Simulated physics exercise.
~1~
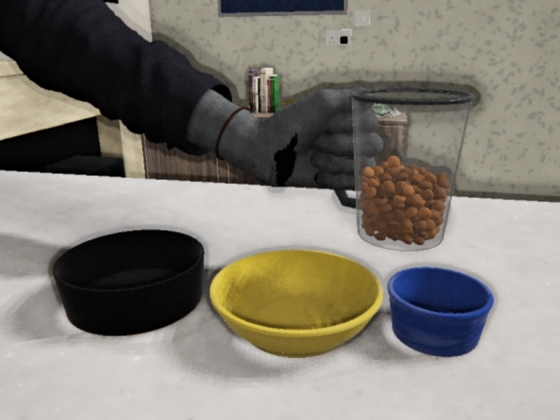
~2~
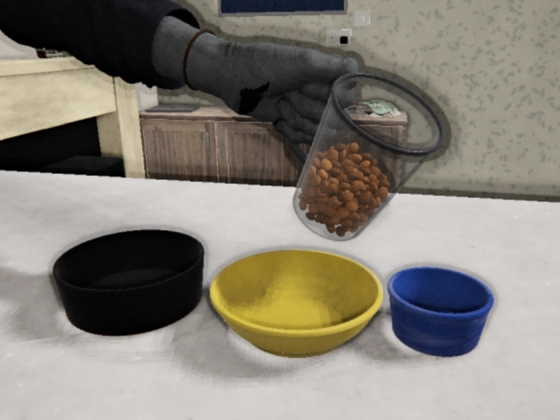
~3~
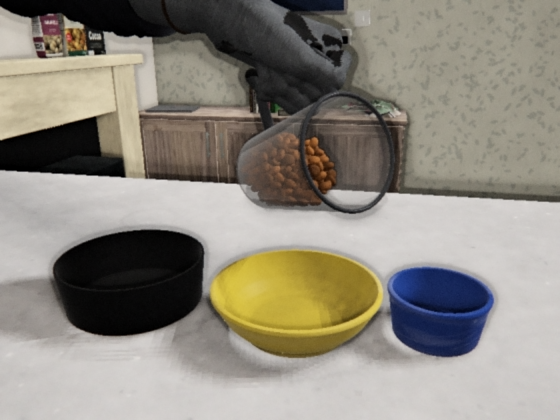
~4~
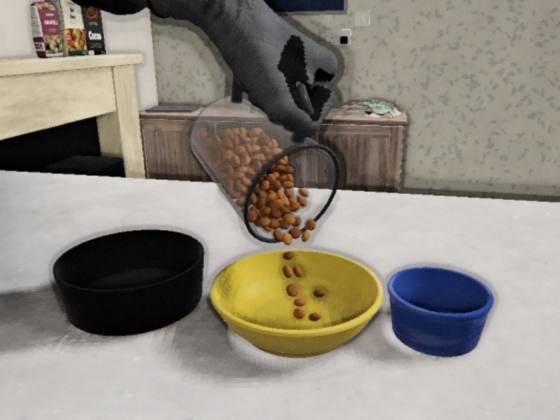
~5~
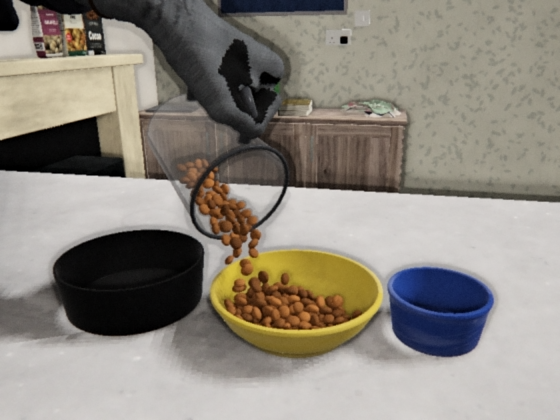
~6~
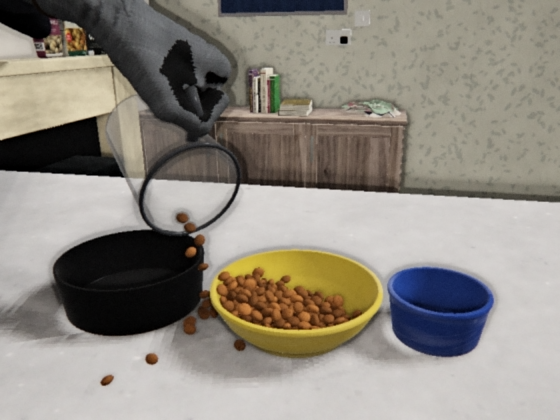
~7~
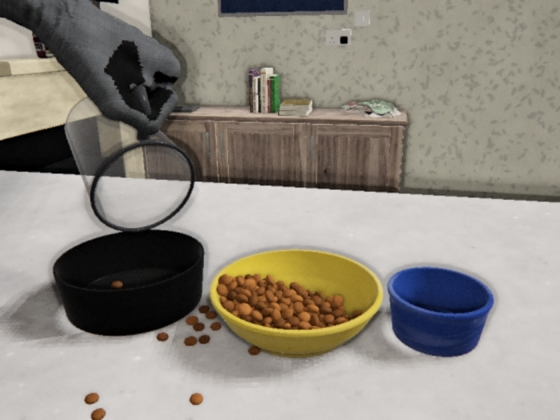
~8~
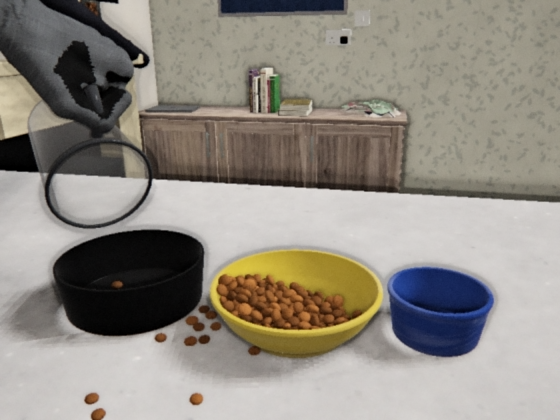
On a pale tabletop in a room, a gloved hand moves a clear cup of brown kibble leftward while tipping it, pouring most pieces into a yellow bowl between black and blue dishes; a few scatter on the table, one lands in the black dish, and the cup ends empty.
